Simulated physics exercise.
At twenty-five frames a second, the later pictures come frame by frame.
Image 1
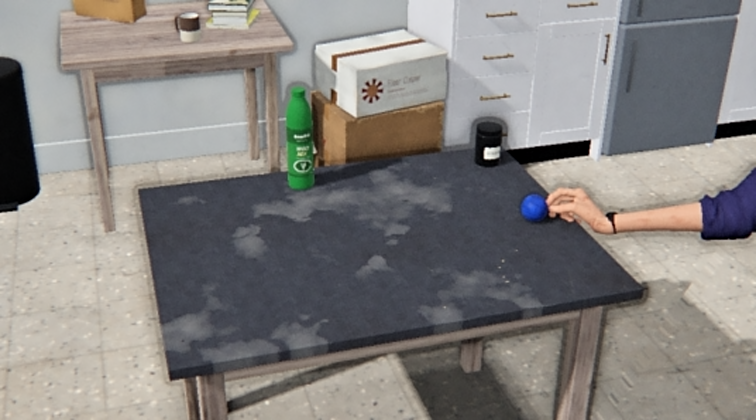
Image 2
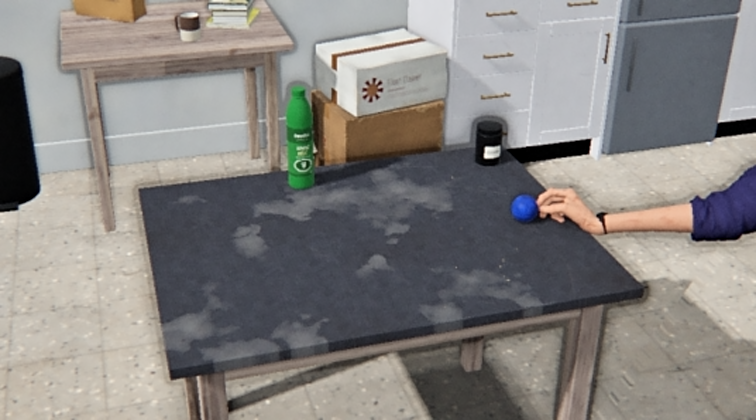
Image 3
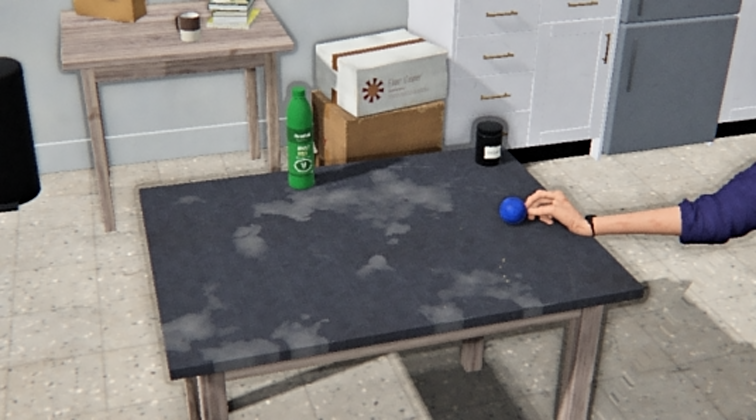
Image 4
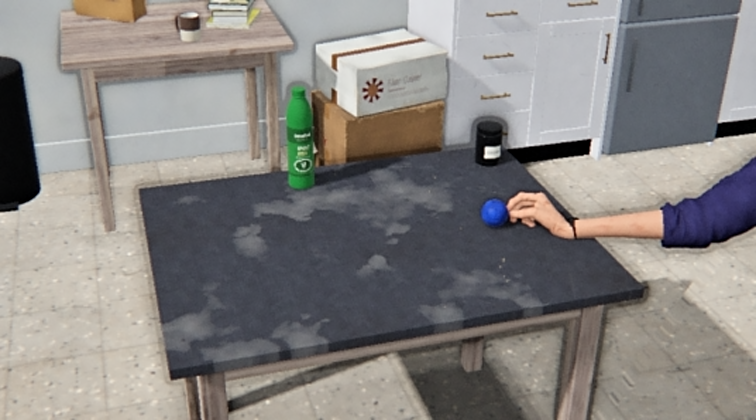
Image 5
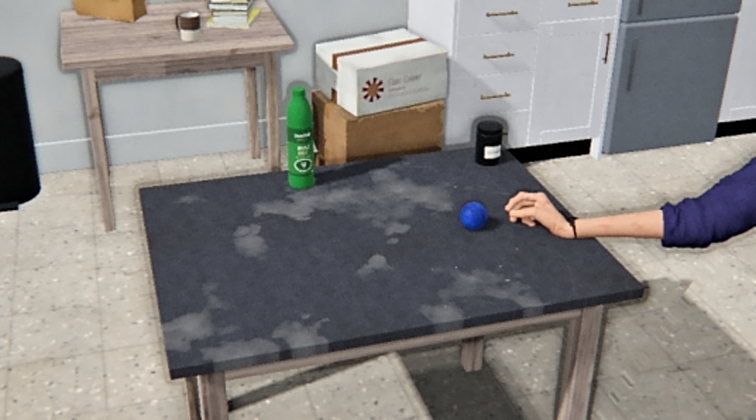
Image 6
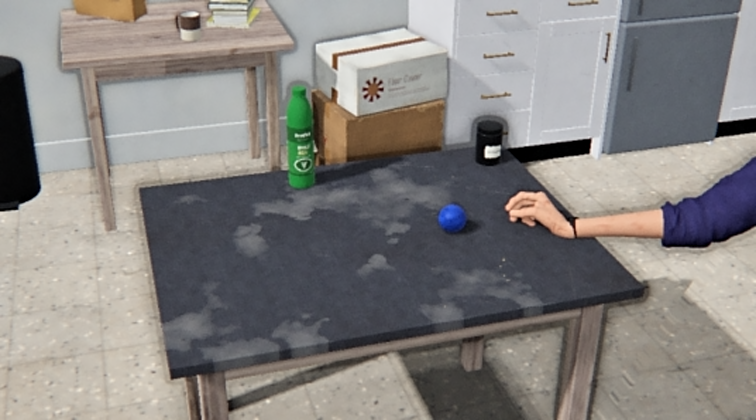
A hand and forearm in a dark blue sleeve reach in from the right over a dark, pale-blotched table in a kitchen-like room, seen from above by a still camera. A green bottle and a black jar stand along the table's back edge, with boxes behind and white cabinets beyond. The hand pushes a blue ball leftward, then stays back while the ball rolls farther left, drifting slightly nearer.
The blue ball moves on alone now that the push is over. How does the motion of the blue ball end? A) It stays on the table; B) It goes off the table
B, it goes off the table.
Then, 0.40 s past the last view, blue ball displaced well along near (245, 248).
Then, 0.80 s past the last view, blue ball now off the table.
Finally, off the table, blue ball.
